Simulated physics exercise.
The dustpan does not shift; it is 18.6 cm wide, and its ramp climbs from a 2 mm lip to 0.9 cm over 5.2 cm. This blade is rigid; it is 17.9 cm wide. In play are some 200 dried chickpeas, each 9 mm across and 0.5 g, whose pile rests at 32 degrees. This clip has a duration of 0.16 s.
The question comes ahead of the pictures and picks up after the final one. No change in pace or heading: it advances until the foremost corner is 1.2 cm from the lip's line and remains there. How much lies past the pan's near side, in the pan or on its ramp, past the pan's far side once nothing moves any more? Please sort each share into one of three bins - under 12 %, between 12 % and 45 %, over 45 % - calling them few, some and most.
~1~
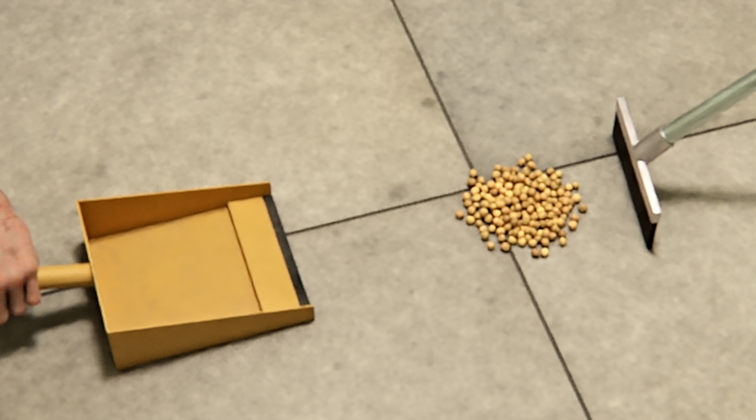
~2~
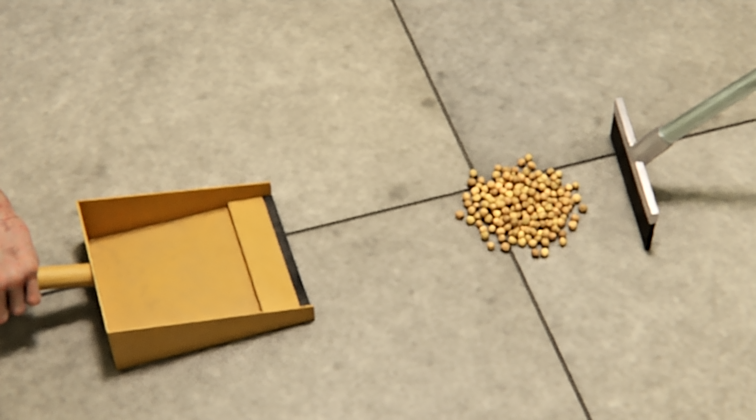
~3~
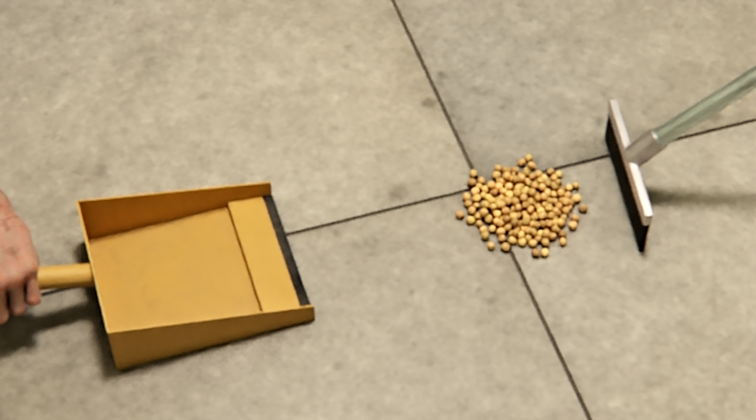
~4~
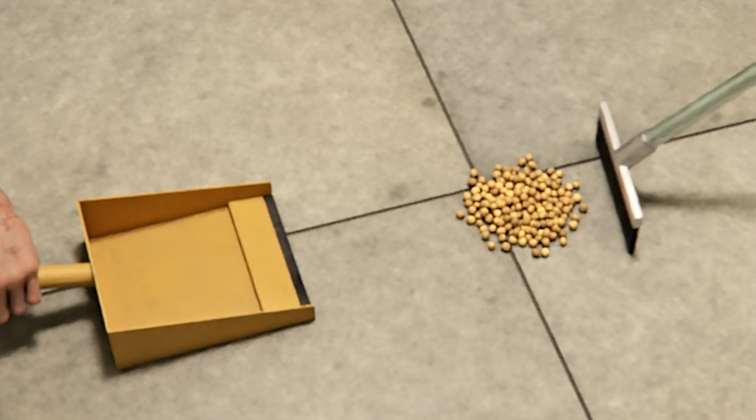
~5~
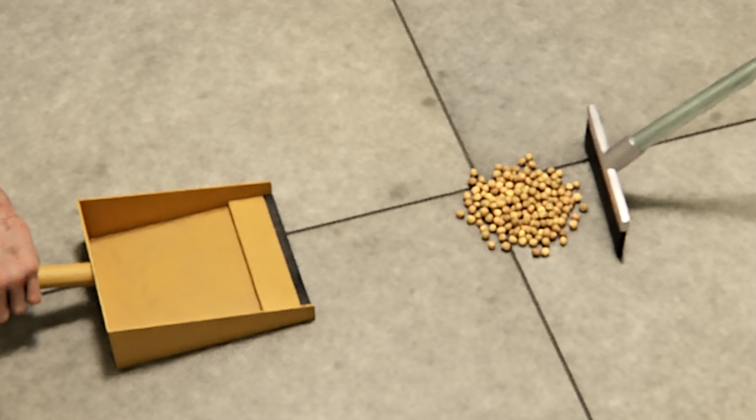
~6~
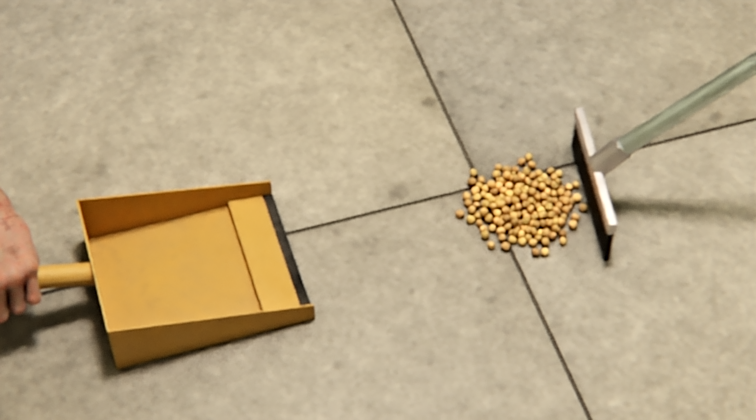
Past the pan's near side: Few. In the pan or on its ramp: Some. Past the pan's far side: Few.
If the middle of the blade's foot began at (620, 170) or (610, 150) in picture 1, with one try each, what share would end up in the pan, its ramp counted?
Estimates: 35 percent and 30 percent.
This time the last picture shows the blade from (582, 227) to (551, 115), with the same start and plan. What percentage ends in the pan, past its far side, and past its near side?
Pan 45 % / far 20 % / near 10 %.
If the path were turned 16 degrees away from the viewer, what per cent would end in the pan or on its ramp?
Roughly 30 percent.
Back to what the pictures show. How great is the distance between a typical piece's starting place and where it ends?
Roughly 28 cm.
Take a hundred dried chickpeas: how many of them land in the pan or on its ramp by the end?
About 25 per cent.
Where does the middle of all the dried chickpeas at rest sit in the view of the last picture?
Estimated resting centre: Around (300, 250).
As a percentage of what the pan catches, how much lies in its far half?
Share: Approx. 20 %.
Then, 0.33 s after the last picture, middle of the blade 20 cm from the lip; 0 % over the lip, far side 0 %, near side 5 %.
Then, 0.55 s after the last picture, middle of the blade 9 cm from the lip; 0 % over the lip, far side 0 %, near side 5 %.
Then, 0.88 s after the last picture, middle of the blade 3 cm from the lip; 25 % over the lip, far side 5 %, near side 5 %.
In the end, near side 5 %, pan 25 %, far side 5 %, in front of the lip or behind the blade 65 %.
